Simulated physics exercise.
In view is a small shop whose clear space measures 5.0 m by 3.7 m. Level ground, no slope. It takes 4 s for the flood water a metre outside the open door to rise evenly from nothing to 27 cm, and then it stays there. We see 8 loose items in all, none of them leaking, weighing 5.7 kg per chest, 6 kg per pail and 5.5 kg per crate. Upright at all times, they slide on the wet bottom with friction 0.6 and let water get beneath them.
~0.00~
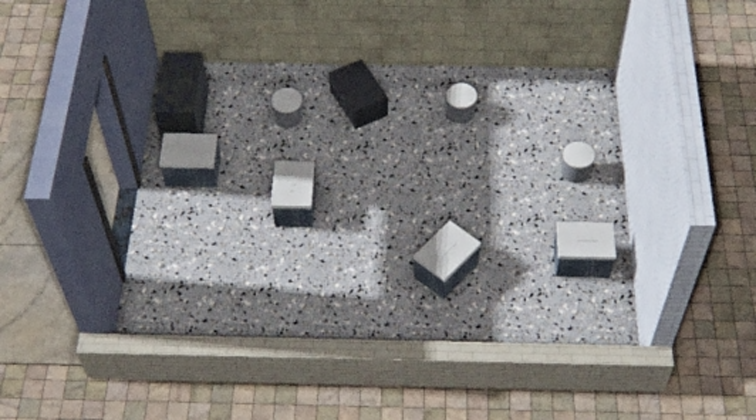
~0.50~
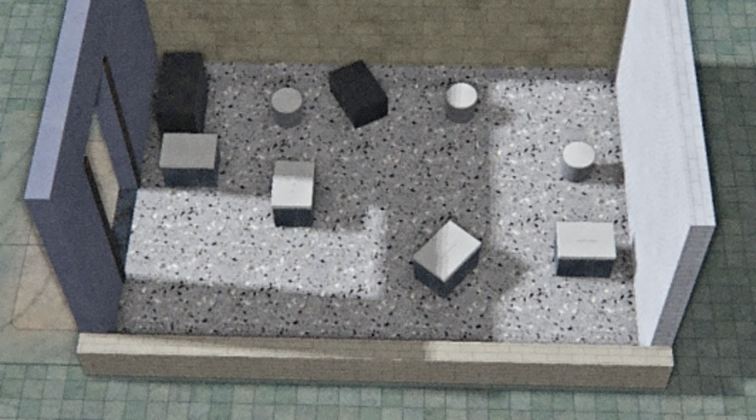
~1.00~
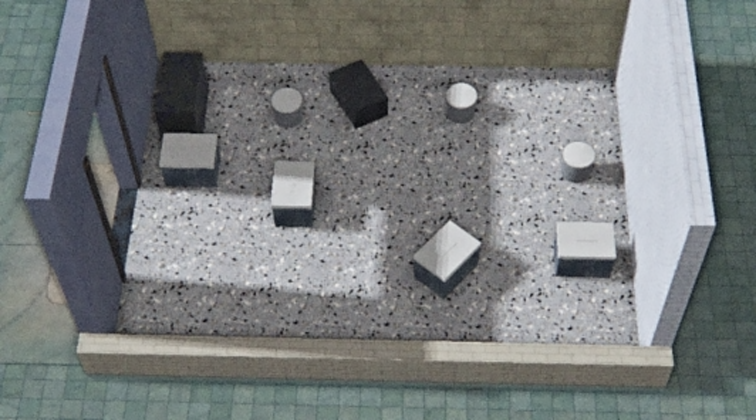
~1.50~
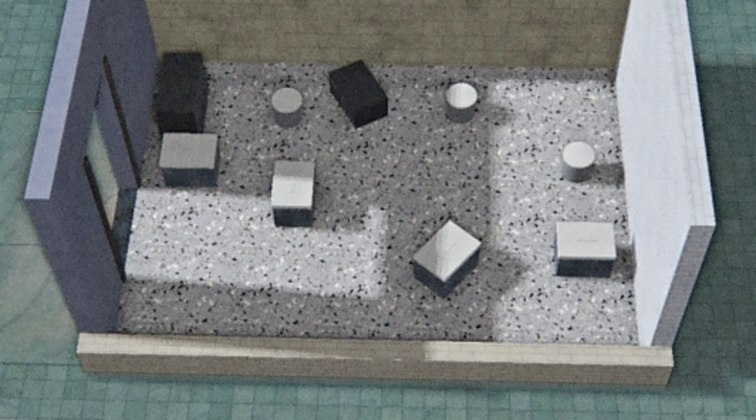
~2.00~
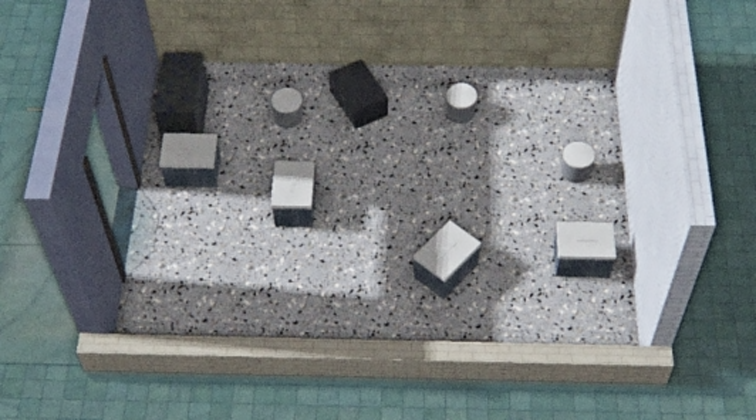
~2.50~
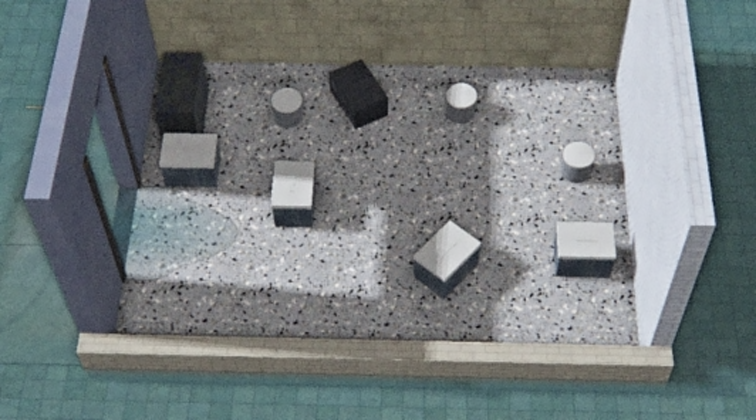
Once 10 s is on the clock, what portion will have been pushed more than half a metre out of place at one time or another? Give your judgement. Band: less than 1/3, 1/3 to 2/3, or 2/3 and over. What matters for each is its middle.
Band: 1/3 to 2/3.
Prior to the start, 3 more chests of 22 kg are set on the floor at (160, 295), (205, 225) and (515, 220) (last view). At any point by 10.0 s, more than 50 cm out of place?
Order as asked - falls below the limit, exceeds the limit, falls below the limit.
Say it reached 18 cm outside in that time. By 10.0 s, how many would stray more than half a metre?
Then 2.
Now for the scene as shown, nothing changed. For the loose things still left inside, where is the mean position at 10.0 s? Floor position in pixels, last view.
About (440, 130).
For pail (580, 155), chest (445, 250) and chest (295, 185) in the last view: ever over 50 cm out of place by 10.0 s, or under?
Taking them in turn, the first is beyond the limit, the second beyond the limit and the third beyond the limit.
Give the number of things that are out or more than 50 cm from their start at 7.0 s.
I get 2.
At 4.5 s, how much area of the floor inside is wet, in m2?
Wet: Near 8.5 m2.
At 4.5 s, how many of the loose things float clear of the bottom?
By my count, 0.
After 3.5 s 0 of 8 are over 50 cm from their spots; 0 afloat.
After 4.5 s 1 of 8 are over 50 cm from their spots; 0 afloat.
After 7.0 s 2 of 8 are over 50 cm from their spots; 4 afloat.
After 10.0 s 4 of 8 are over 50 cm from their spots, and 4 have been at some point; 6 afloat.
